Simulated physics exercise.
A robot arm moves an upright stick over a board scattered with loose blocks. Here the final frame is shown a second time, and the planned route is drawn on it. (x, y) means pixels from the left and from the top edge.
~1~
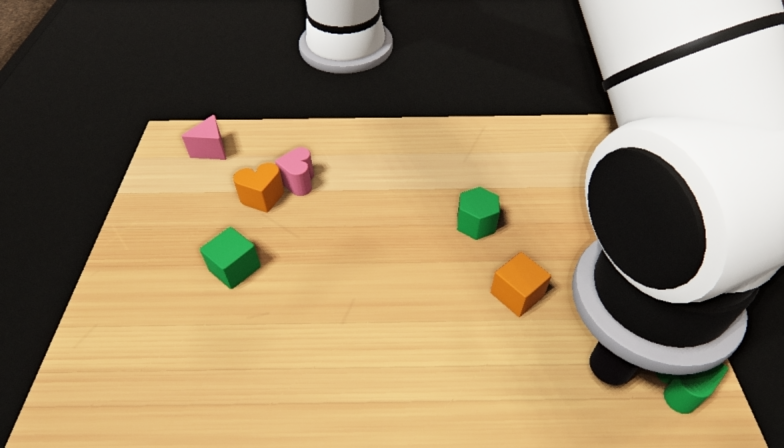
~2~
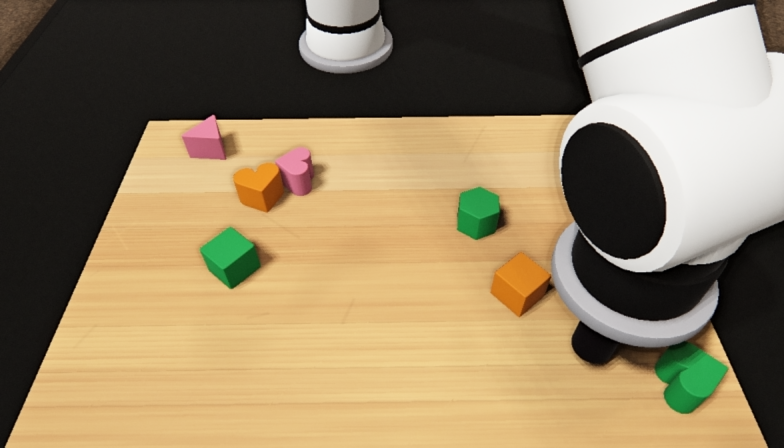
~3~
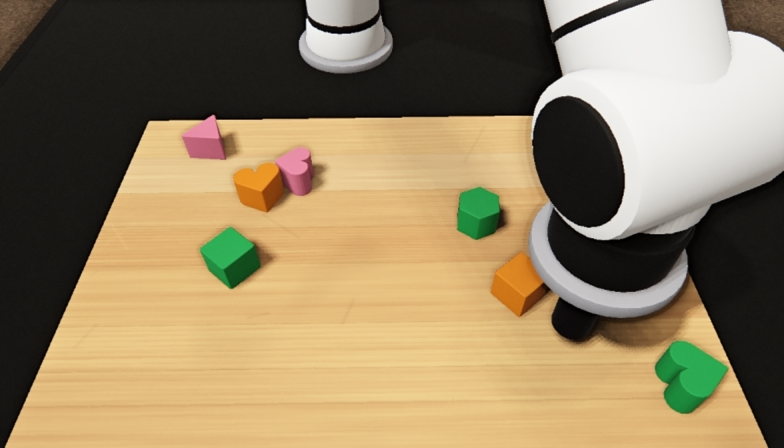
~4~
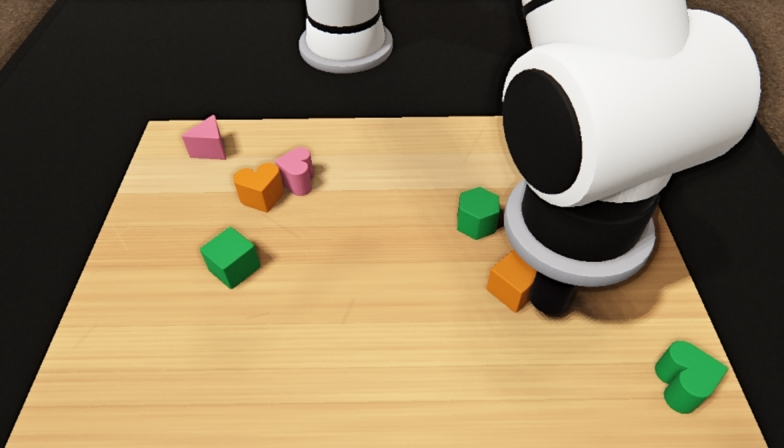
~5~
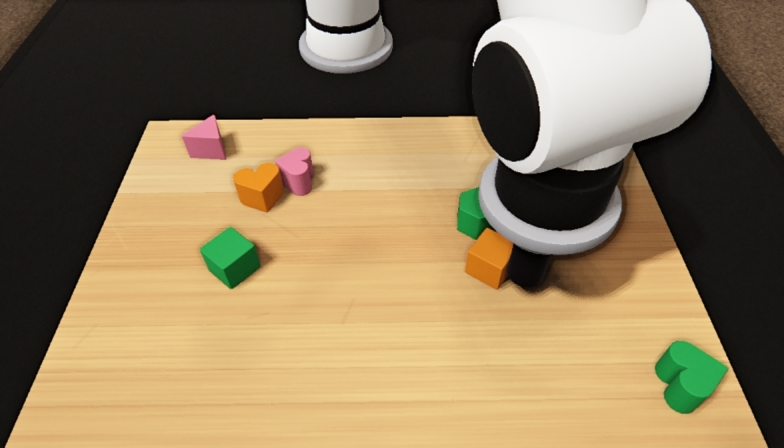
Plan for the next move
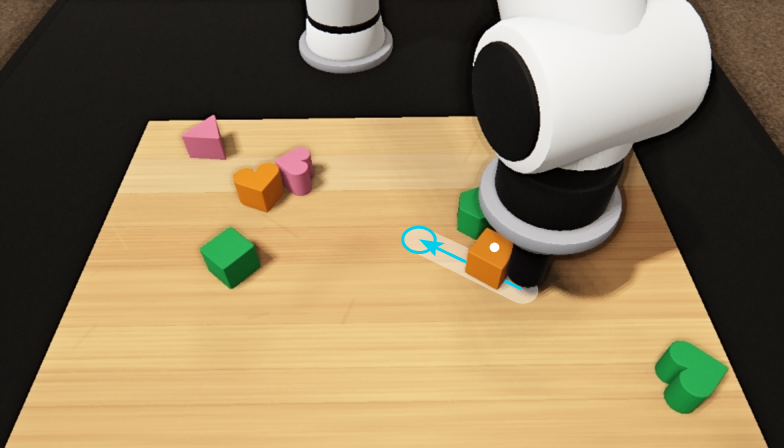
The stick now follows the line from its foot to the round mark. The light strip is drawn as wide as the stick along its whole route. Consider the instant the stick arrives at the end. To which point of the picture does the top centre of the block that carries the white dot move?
Its top middle is near (407, 193).
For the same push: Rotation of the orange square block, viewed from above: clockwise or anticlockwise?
From above, it looks like the orange square block goes clockwise.
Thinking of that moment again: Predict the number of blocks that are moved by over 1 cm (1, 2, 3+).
Put simply, one block is moved more than 1 cm.
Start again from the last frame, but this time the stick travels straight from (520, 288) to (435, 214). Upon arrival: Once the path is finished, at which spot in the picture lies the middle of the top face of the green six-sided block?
It will likely be found at (469, 181).
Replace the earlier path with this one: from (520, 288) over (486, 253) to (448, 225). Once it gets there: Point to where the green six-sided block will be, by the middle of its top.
I'd expect the centre of its top face to be at (464, 179).
Path on the board, from (520, 288) directly to (419, 240); the dot is on the orange square block.
The first path, step by step. One third of the way, stick (488, 255); orange square block (462, 228), turned 10° clockwise.
Two thirds of the way, stick (452, 239); orange square block (432, 210), turned 30° clockwise.
At the end, stick (420, 224); green six-sided block in place; orange square block (407, 193), turned 50° clockwise.
